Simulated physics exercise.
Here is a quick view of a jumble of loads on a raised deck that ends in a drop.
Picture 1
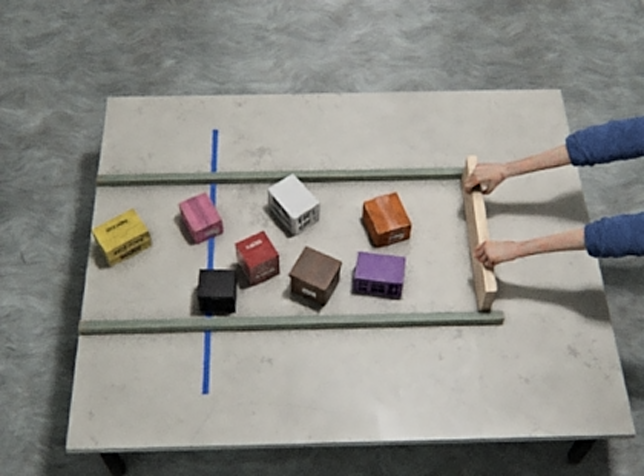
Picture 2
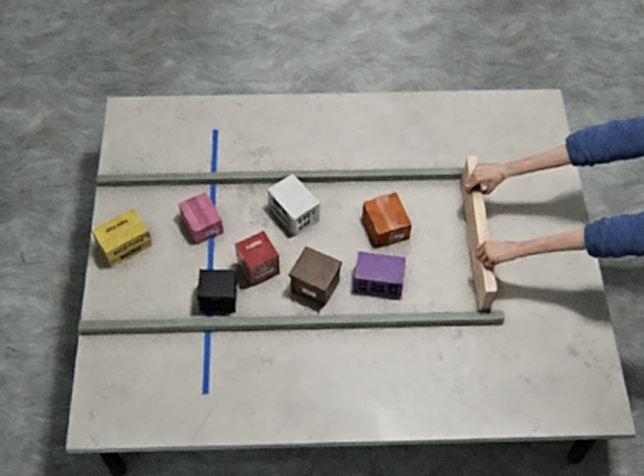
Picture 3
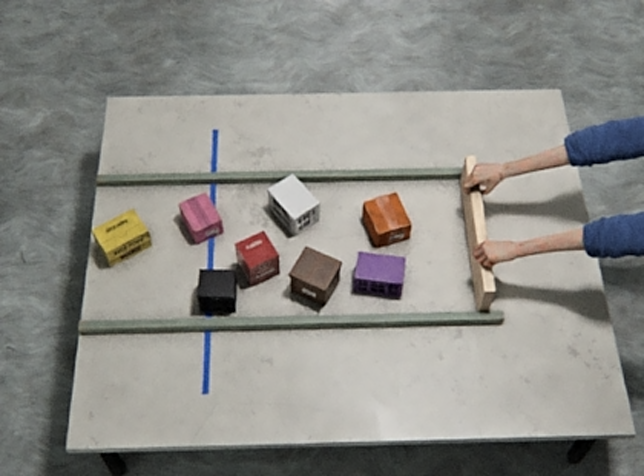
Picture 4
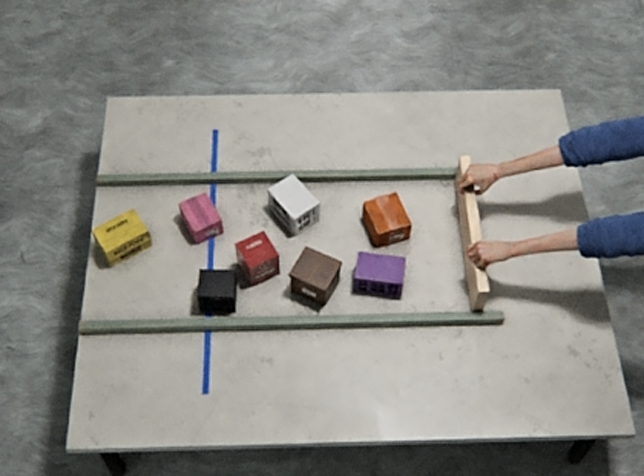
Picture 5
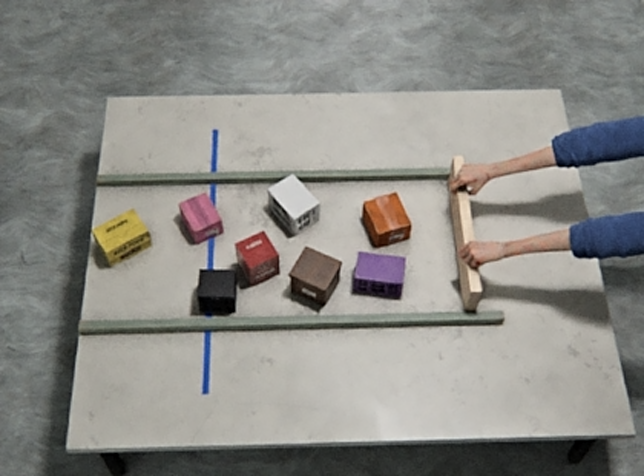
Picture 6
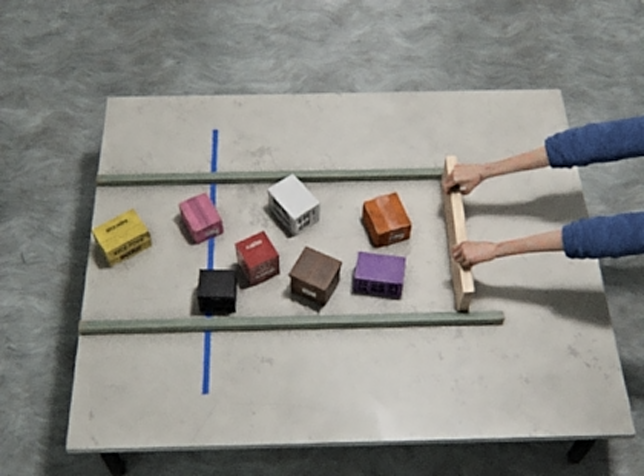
The video shows two hands holding a wooden plank across two rails on a table scattered with colored boxes and marked with blue tape. After staying nearly still, the hands slide the plank slightly left, while the boxes remain still.
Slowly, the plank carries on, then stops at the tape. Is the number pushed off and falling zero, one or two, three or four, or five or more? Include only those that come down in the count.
The edge claims nothing.
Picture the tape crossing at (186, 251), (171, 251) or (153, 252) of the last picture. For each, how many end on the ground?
The counts would be 2, 2 and 4.
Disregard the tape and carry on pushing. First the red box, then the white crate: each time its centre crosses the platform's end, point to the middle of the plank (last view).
Approx. (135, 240) for the first, approx. (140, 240) for the second.
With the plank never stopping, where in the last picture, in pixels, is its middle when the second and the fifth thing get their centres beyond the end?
Near (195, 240) first, near (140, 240) second.
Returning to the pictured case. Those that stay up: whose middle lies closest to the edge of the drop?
Foremost, the yellow box.
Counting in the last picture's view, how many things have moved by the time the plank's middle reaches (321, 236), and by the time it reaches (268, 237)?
First 6, then 7.
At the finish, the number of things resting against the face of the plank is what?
Result: 2 in all.
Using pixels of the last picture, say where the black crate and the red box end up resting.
(100, 288) and (162, 251), approximately.
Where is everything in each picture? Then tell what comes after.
The first picture shows yellow box (122, 238); pink parcel (201, 218); black crate (218, 290); plank (478, 233); tape (211, 250).
The second picture shows pink parcel (201, 218); red box (258, 259).
The third picture shows black crate (218, 290); plank (477, 233).
The fourth picture shows yellow box (122, 238); orange box (387, 220).
The fifth picture shows pink parcel (201, 218); purple crate (380, 274).
The sixth picture shows yellow box (122, 238); pink parcel (201, 218); black crate (218, 290); plank (457, 233); tape (211, 250).
Early on, none off yet; yellow box at rest near (122, 238); pink parcel at rest near (201, 218); black crate moving near (216, 291).
Finally, the number that fall off is zero.
